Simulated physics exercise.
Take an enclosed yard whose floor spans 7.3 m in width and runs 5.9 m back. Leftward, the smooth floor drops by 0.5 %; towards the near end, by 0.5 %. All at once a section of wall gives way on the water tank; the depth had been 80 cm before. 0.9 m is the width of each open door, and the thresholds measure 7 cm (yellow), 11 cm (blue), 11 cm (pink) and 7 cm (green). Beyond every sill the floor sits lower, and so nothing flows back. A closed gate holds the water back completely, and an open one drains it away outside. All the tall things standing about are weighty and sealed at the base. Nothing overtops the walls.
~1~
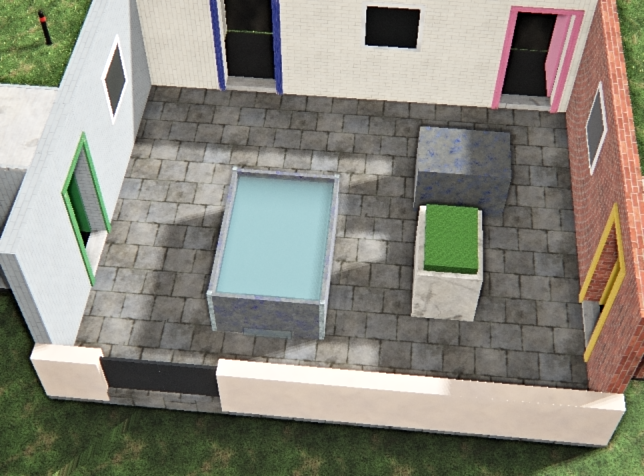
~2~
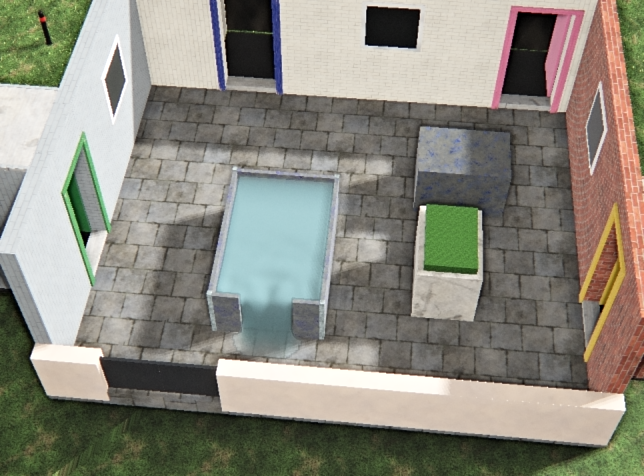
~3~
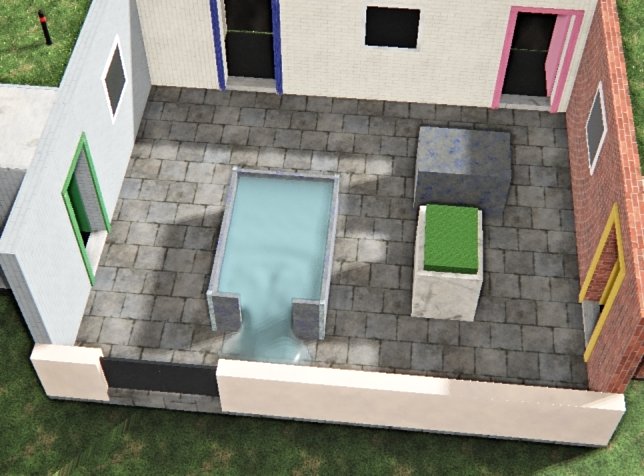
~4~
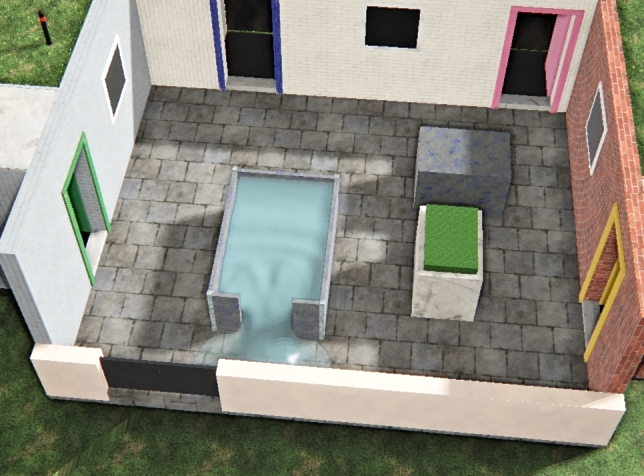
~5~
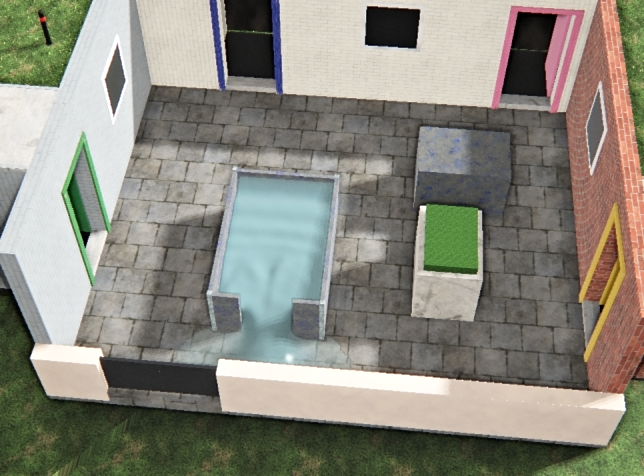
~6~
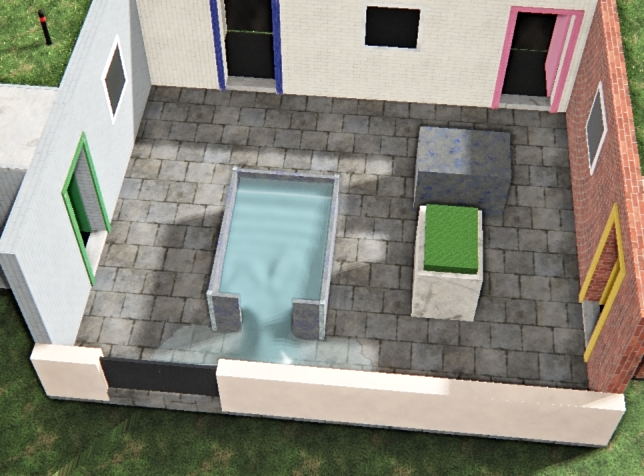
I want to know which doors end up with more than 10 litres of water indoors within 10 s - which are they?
The yellow door: More than that; the blue door: That much or less; the pink door: That much or less; the green door: More than that.
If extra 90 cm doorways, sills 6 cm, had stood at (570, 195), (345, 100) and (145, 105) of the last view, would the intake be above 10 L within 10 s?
In that order: Short of it, short of it, beyond it.
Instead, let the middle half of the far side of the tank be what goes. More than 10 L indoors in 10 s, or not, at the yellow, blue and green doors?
Then: Yellow short of it, blue beyond it, green short of it.
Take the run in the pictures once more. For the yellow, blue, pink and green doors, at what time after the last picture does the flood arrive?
Arrival times: Yellow 1.2 seconds, blue 3.4 seconds, pink 4.5 seconds, green 0.9 seconds.
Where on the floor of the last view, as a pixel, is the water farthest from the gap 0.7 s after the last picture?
Near (545, 414).
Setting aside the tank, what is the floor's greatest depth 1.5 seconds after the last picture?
Some 45 cm deep.
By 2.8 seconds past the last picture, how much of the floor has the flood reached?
Covered: Roughly 55 %.
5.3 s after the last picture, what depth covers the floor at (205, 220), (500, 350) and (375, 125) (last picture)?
About 4, 9 and 2 cm respectively.
Then, 0.7 s after the last picture water covers 20 % of the floor and is deepest (56 cm) near (257, 390); yellow door not reached, blue door not reached, pink door not reached, green door not reached.
Then, 1.5 s after the last picture water covers 35 % of the floor and is deepest (45 cm) near (257, 390); yellow door 15 cm at the sill, 0 L in, blue door not reached, pink door not reached, green door 11 cm at the sill, 0 L in.
Then, 2.8 s after the last picture water covers 55 % of the floor and is deepest (36 cm) near (257, 390); yellow door 18 cm at the sill, 78 L in, blue door not reached, pink door not reached, green door 11 cm at the sill, 13 L in.
Then, 5.3 s after the last picture water covers 85 % of the floor and is deepest (21 cm) near (259, 378); yellow door 11 cm at the sill, 141 L in, blue door 9 cm at the sill, 0 L in, pink door 9 cm at the sill, 0 L in, green door 8 cm at the sill, 24 L in.
Then, 9.3 s after the last picture water covers 95 % of the floor and is deepest (14 cm) near (257, 390); yellow door 6 cm at the sill, 152 L in, blue door 6 cm at the sill, 0 L in, pink door 8 cm at the sill, 0 L in, green door 5 cm at the sill, 26 L in.
